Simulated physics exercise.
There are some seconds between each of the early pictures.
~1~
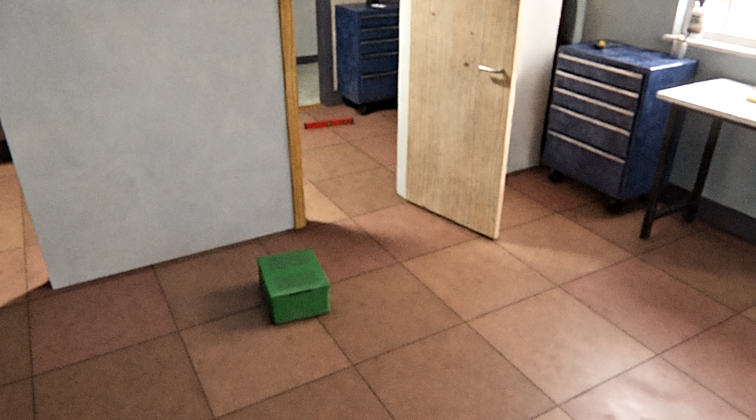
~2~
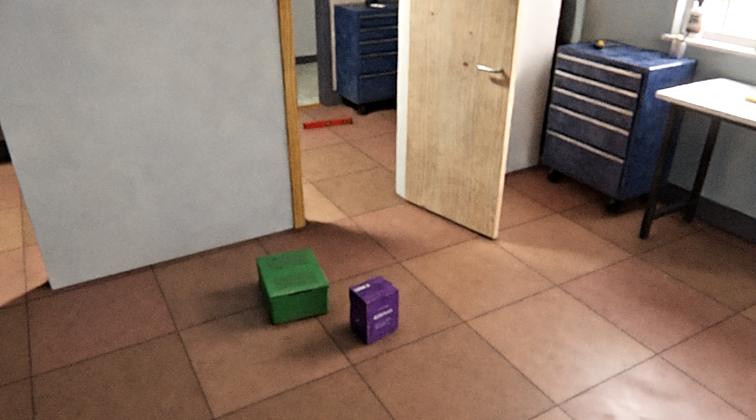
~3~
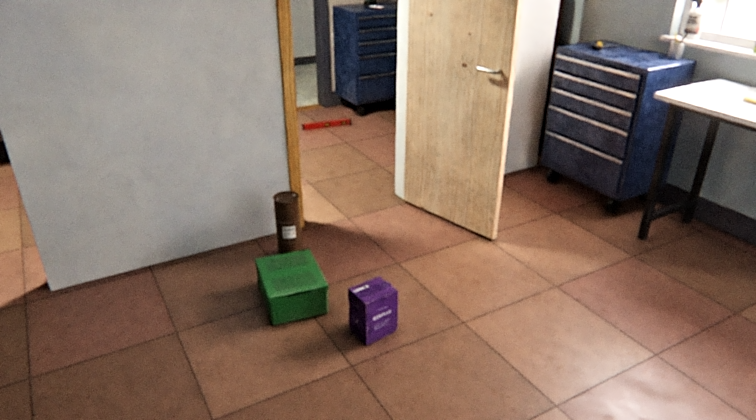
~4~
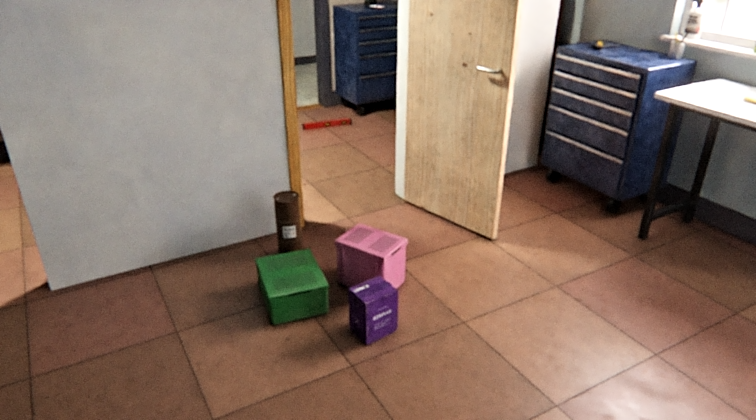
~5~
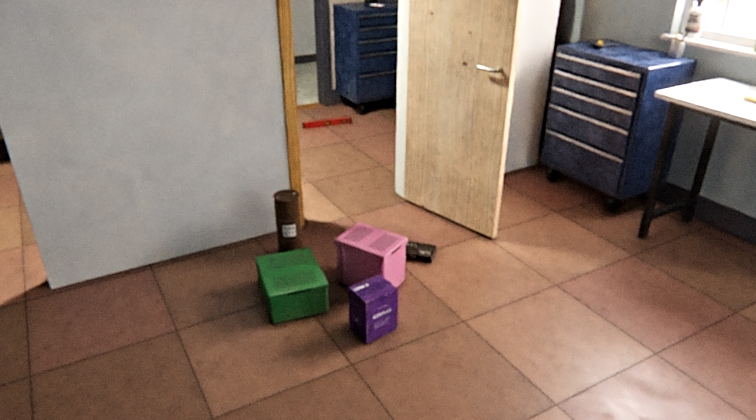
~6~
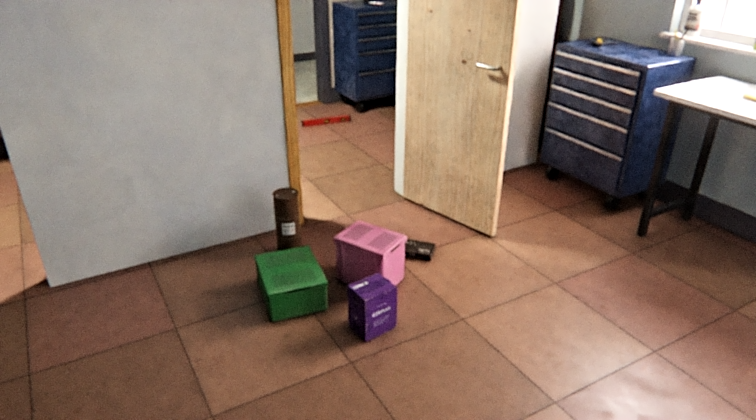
A wooden door stood wide open and still while a green box sat on the tiled floor; a purple box, a brown canister, a pink box and a small black item appeared around it in turn.
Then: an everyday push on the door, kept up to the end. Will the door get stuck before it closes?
The door makes it to the frame.
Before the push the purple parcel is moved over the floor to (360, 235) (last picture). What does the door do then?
Well, after that the door gets caught.
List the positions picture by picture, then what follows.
In the first frame, door wide open and still.
In the second frame, door wide open and still; green tote (292, 285).
In the third frame, door wide open and still; brown canister (288, 227); purple parcel (373, 310).
In the fourth frame, door wide open and still; pink tote (371, 262); green tote (292, 286).
In the fifth frame, door wide open and still; brown canister (289, 225); purple parcel (373, 309).
In the sixth frame, door wide open and still; black packet (415, 249); pink tote (370, 258).
Then, 0.90 s past the last view, door at 61°; black packet displaced about its own width near (389, 252).
Then, 1.20 s past the last view, door at 39°; black packet displaced well along near (342, 247).
Then, 1.60 s past the last view, door at 9°; black packet displaced well along near (308, 240); brown canister rocked 7° from its first pose.
Finally, door at 0°; moved from the start, black packet; the other 4 still in place. Final places as the last picture's camera would see them, black packet near (308, 240).
